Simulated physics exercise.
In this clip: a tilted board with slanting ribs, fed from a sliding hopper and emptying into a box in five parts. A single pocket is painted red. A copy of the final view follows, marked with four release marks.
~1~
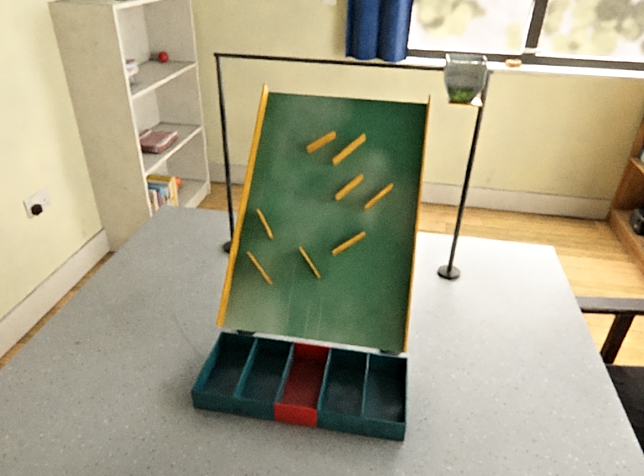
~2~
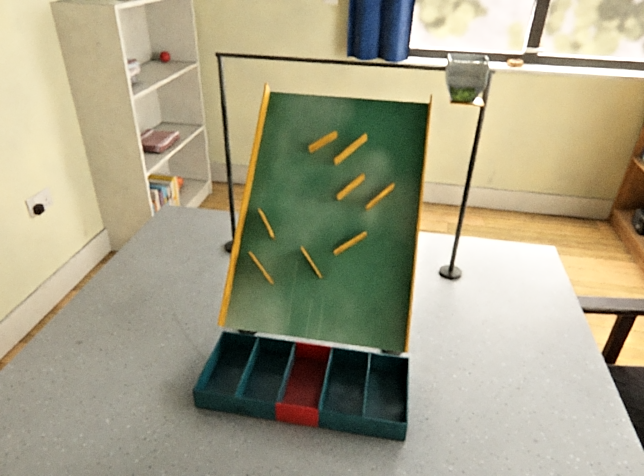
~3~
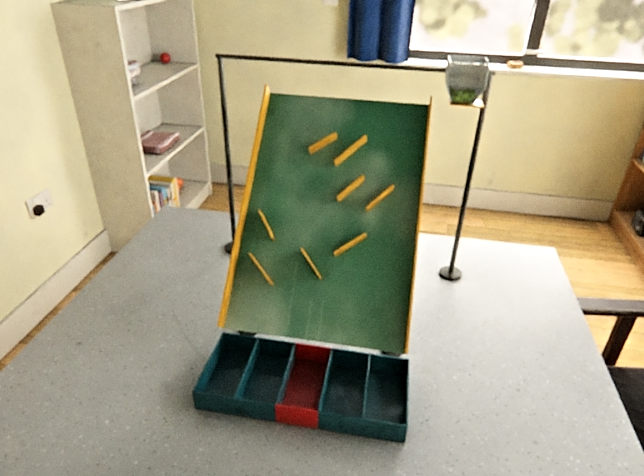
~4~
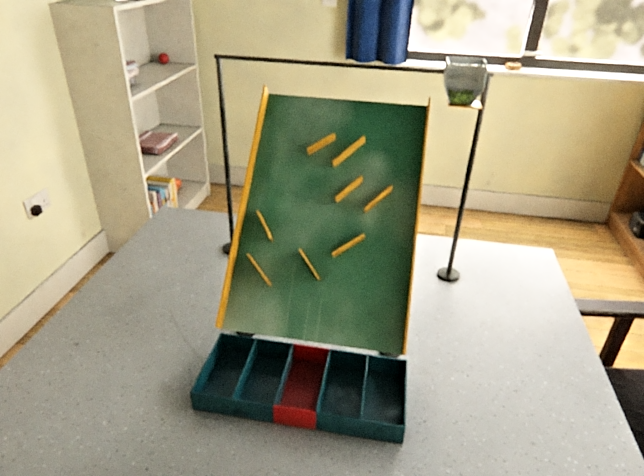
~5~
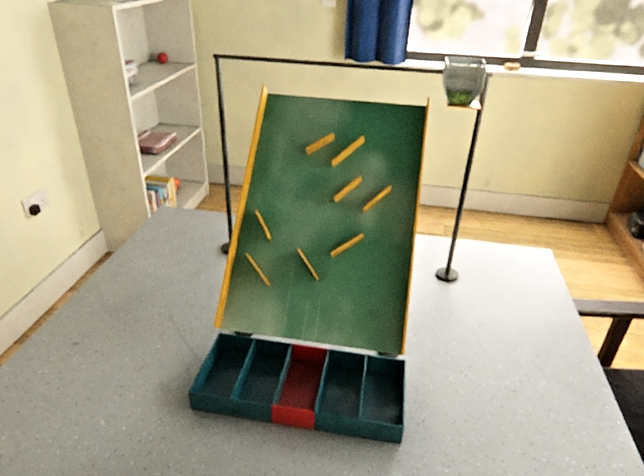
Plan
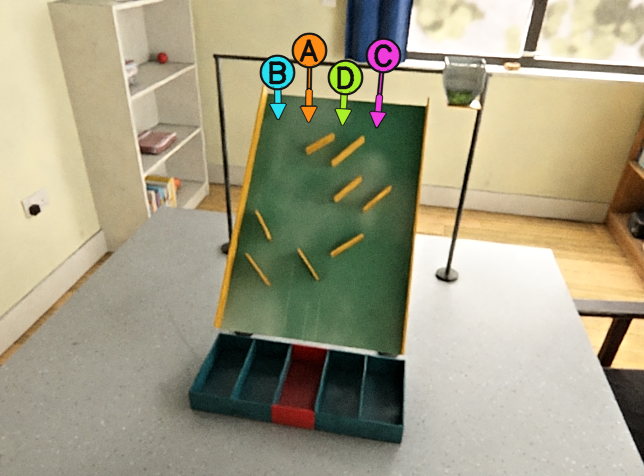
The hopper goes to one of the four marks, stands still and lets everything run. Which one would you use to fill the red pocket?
Mark A does it best.
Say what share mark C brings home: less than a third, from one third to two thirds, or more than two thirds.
Less than a third.
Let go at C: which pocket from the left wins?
It is the fourth one.
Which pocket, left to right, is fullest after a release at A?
It is the third one.
On the marked copy, mark A meets the board at (308, 116); mark B meets the board at (278, 113); mark C meets the board at (377, 121); mark D meets the board at (342, 119).
With A, about half in the red pocket, about a quarter in other pockets, about a quarter outside the box.
With B, about a third in the red pocket, about a quarter in other pockets, about a third outside the box.
With C, a small part in the red pocket, most in other pockets.
With D, about a third in the red pocket, about half in other pockets, a small part outside the box.
